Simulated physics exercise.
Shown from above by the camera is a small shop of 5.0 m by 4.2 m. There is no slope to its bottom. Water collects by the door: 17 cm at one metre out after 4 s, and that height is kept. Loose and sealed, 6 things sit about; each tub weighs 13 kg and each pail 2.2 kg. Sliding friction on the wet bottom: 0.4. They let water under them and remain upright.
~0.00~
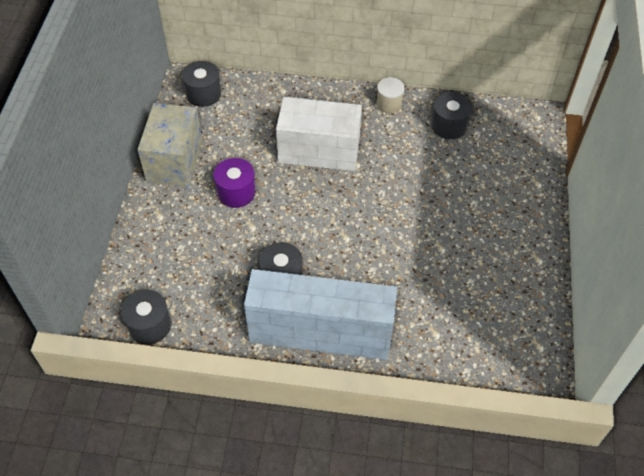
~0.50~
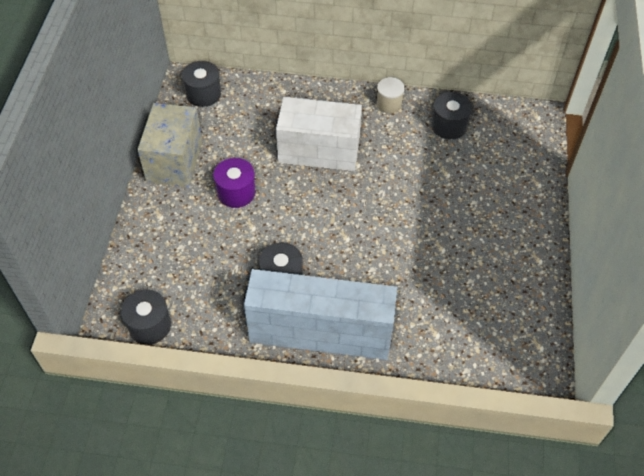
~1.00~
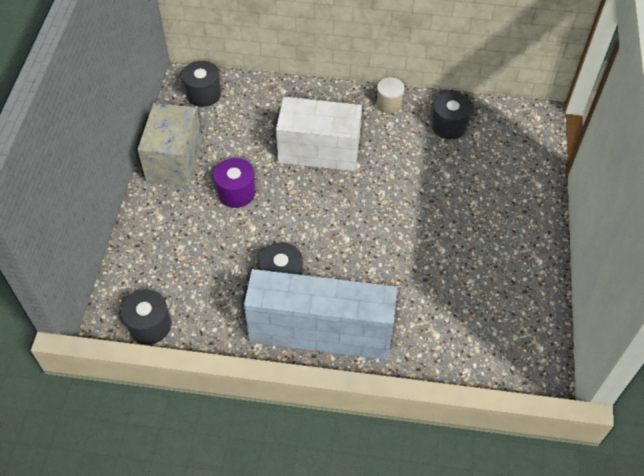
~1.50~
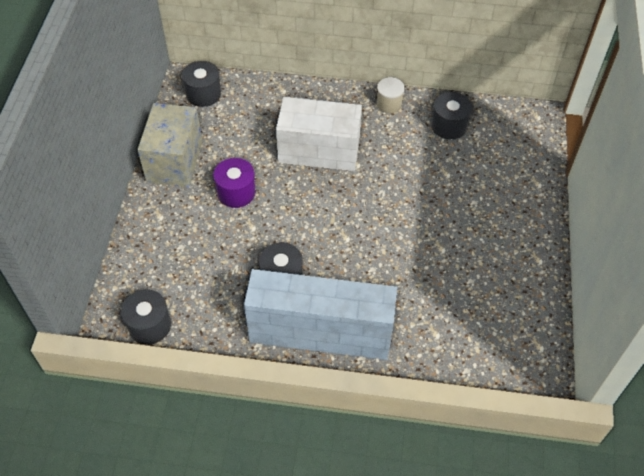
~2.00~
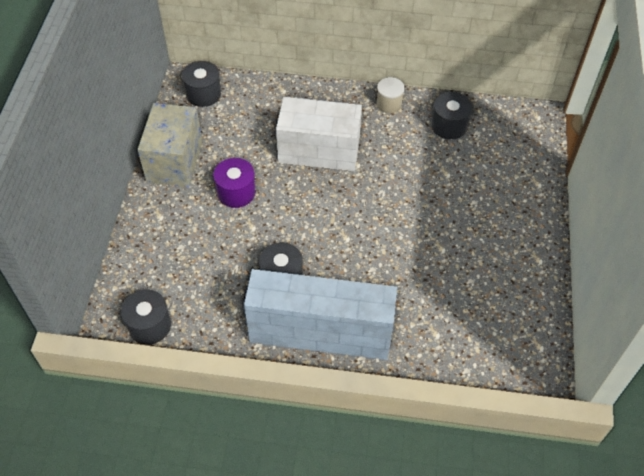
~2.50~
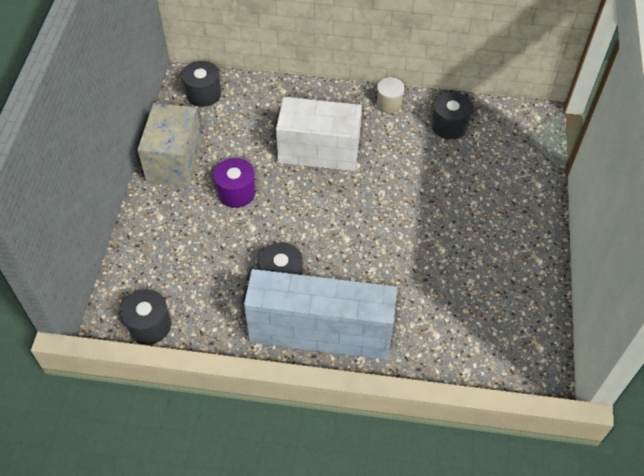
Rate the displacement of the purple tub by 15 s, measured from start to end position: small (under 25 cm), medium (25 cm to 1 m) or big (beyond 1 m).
Small.
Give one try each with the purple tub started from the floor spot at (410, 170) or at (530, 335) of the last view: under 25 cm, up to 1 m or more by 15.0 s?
Try one - it hardly stirs; try two - it hardly stirs.
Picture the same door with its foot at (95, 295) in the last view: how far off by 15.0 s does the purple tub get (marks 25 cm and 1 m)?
Result for the purple tub: Negligible displacement.
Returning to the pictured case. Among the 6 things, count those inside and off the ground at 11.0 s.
At that moment it comes to 2.
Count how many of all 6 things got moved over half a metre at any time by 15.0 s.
The total is 2.
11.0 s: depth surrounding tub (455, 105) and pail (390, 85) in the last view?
Depths: Near 5 cm, then near 8 cm.
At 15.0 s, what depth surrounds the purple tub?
Close to 6 centimetres.
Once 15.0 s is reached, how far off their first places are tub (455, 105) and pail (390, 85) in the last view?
In turn: 80 cm, 300 cm.
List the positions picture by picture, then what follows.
The first frame shows the purple tub at (234, 174), on the bottom; water covers 0.0 m2; 0 of 6 have shifted.
The second frame shows the purple tub at (234, 174) rests on the ground; water covers 0.0 m2; 0 of 6 have shifted.
The third frame shows the purple tub at (234, 174), on the bottom; water covers 0.0 m2; 0 of 6 have shifted.
The fourth frame shows the purple tub at (234, 174), on the bottom; 0.0 m2 under water; 0 of 6 have shifted.
The fifth frame shows the purple tub at (234, 174), on the bottom; water covers 0.0 m2; 0 of 6 have shifted.
The sixth frame shows the purple tub at (234, 174) rests on the ground; water covers 0.2 m2; 0 of 6 have shifted.
After 3.5 s the purple tub is near (234, 174), 0.0 m from its start, aground; 0 afloat.
After 6.8 s the purple tub is near (234, 174), 0.0 m from its start, aground; 0 afloat.
After 11.0 s the purple tub is near (234, 174), 0.0 m from its start, aground; 2 afloat.
After 15.0 s the purple tub is near (234, 174), 0.0 m from its start, aground; 2 afloat.
